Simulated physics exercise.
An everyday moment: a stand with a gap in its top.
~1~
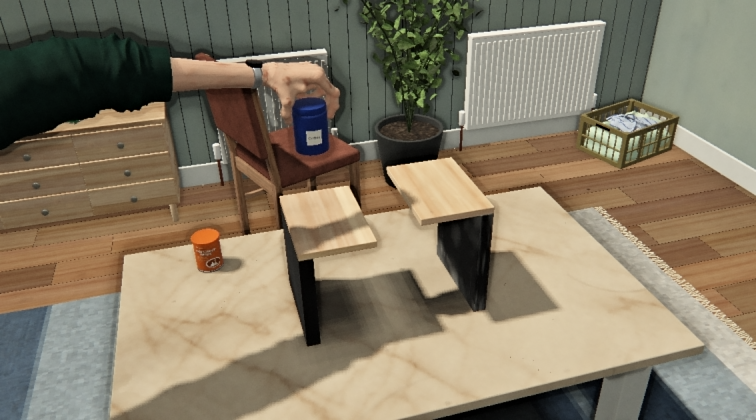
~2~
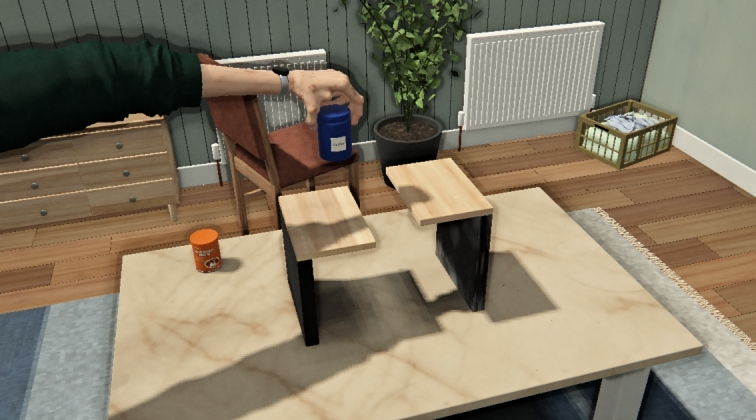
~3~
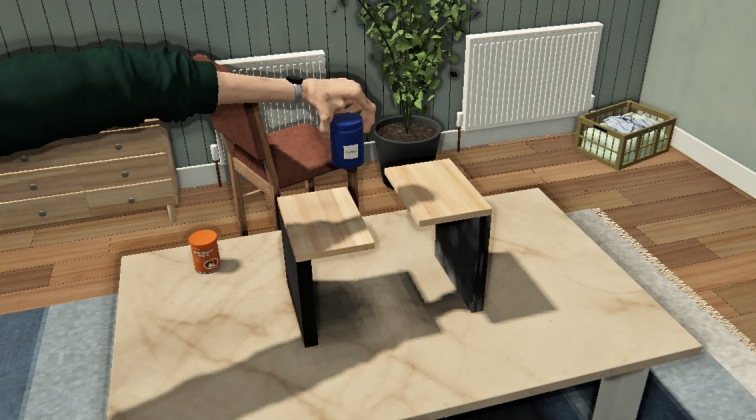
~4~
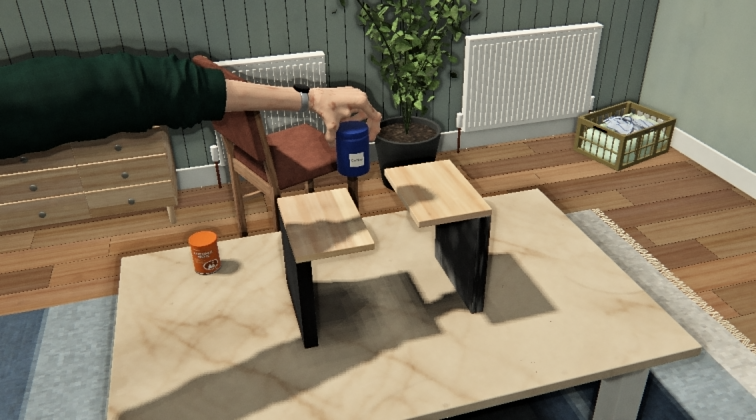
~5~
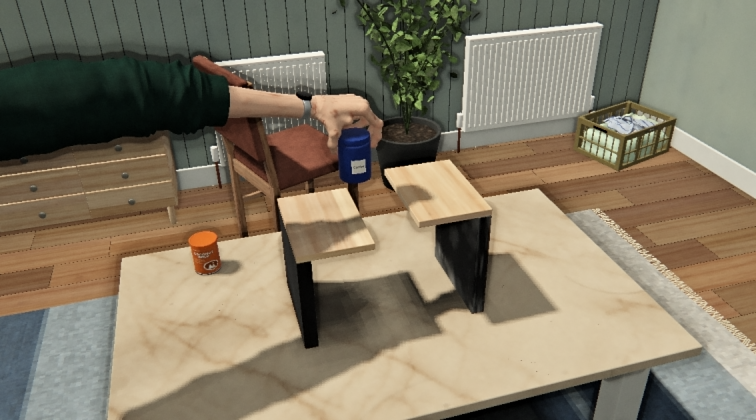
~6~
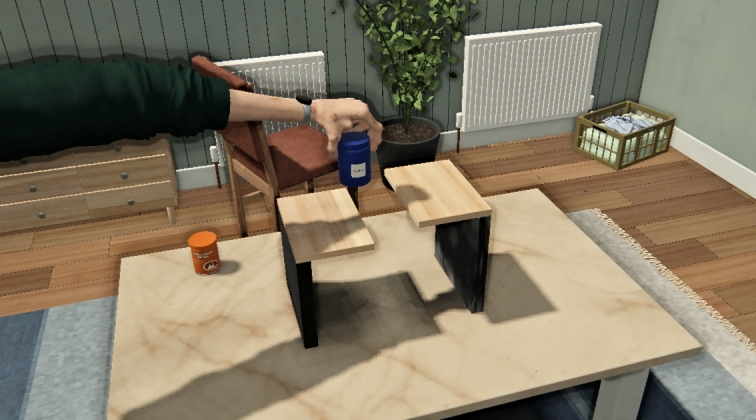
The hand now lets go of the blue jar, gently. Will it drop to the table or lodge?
Here the jar stays on top.
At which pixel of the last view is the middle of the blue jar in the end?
At about (356, 195).
Then, 0.20 s on from there, blue jar shifted about its own width near (355, 181).
Then, 0.30 s on from there, blue jar shifted about its own width near (356, 195).
In the end, moved from the start, blue jar; orange tin unmoved. At the end, from the last picture's camera, blue jar near (356, 194). The jar is caught.
